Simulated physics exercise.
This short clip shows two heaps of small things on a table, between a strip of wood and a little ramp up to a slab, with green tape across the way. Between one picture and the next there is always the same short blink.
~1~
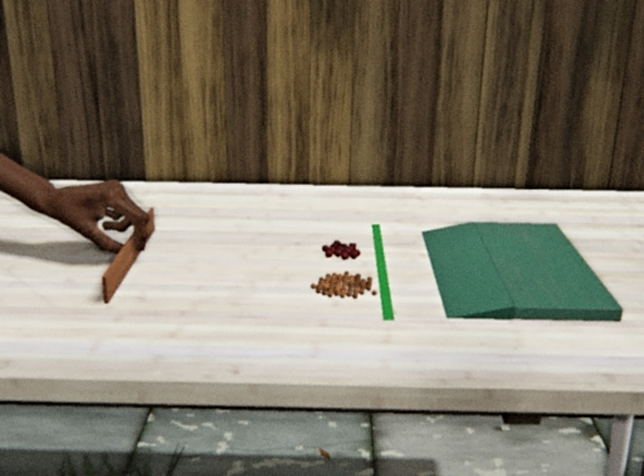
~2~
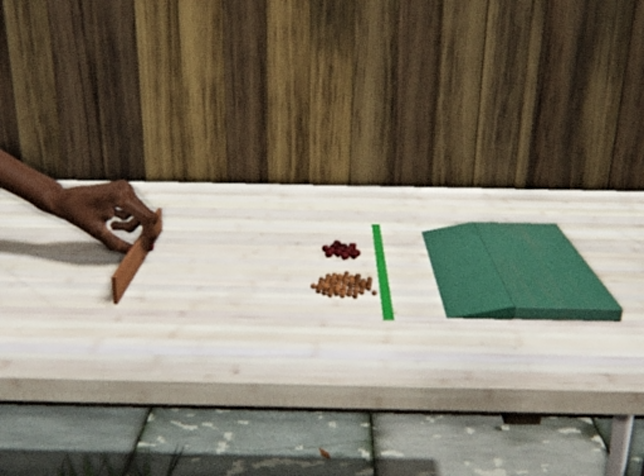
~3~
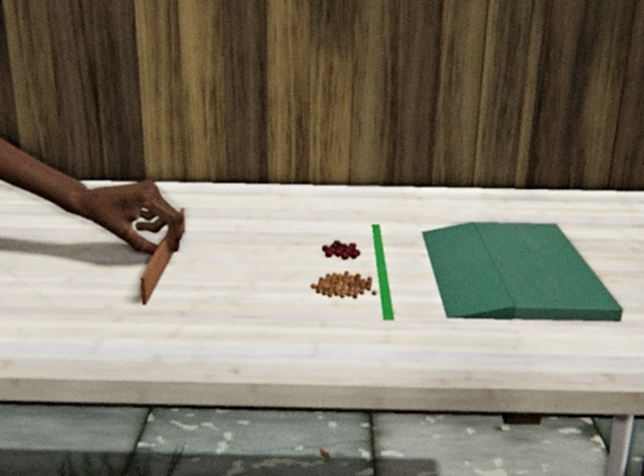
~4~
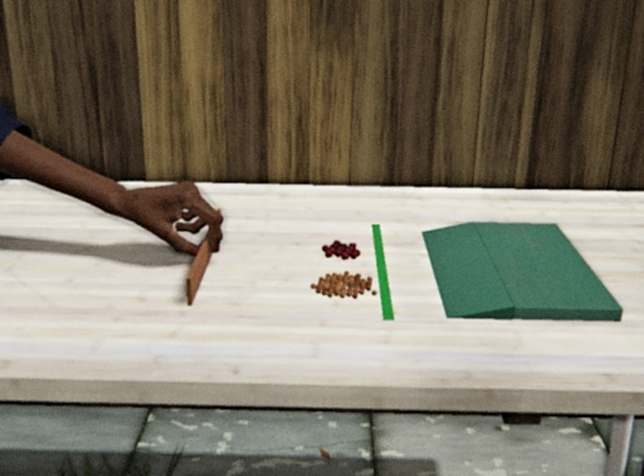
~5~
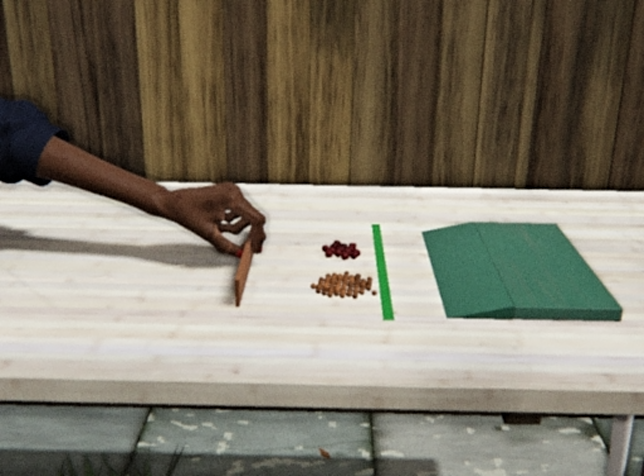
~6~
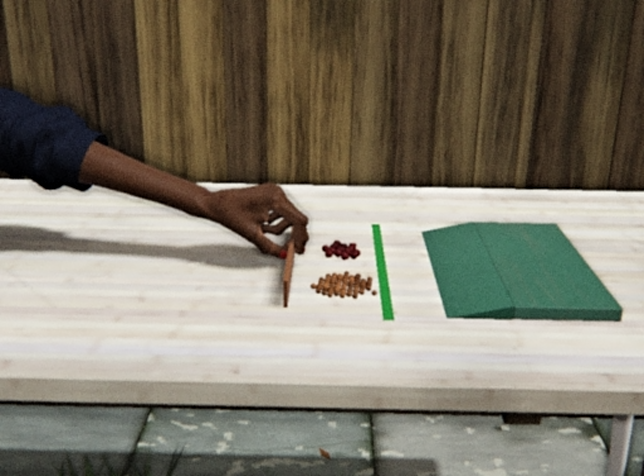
On a pale tabletop, a hand slides an upright wooden strip rightward toward two small heaps beside green tape and a green ramp.
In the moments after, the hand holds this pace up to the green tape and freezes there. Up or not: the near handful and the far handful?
I'd expect the near handful to get at least partly up and the far handful to get at least partly up.
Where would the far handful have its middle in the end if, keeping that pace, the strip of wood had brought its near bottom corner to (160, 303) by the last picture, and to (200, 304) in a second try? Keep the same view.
Try 1: Near (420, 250). Try 2: Near (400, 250).
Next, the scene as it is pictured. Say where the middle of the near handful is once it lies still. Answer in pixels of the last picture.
Centre at rest, last picture: Close to (516, 273).
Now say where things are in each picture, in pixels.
In the first frame, strip of wood (109, 283), at rest; green tape (376, 228); top of the ramp (511, 300); near handful (344, 287), many cereal balls; far handful (341, 250), a few dried cherries.
In the second frame, strip of wood (118, 284); far handful (341, 250).
In the third frame, strip of wood (147, 284); near handful (344, 287).
In the fourth frame, strip of wood (192, 285); far handful (341, 250).
In the fifth frame, strip of wood (239, 286); near handful (344, 287).
In the sixth frame, strip of wood (286, 287); green tape (376, 228); top of the ramp (511, 300); near handful (344, 287); far handful (341, 250).
Then, 0.08 s later than the last frame, strip of wood still moving, near (351, 243); near handful every one short of the ramp; far handful every one short of the ramp.
Then, 0.18 s later than the last frame, strip of wood stopped at the green tape; near handful roughly a quarter on the ramp, the larger part short of the ramp; far handful roughly half on the ramp, roughly half short of the ramp.
Then, 0.46 s later than the last frame, strip of wood stopped at the green tape; near handful roughly two thirds past the top, roughly a third on the ramp; far handful every one past the top.
When it is over, strip of wood stopped at the green tape; near handful roughly two thirds past the top, just a few on the ramp, roughly a third short of the ramp; far handful every one past the top.
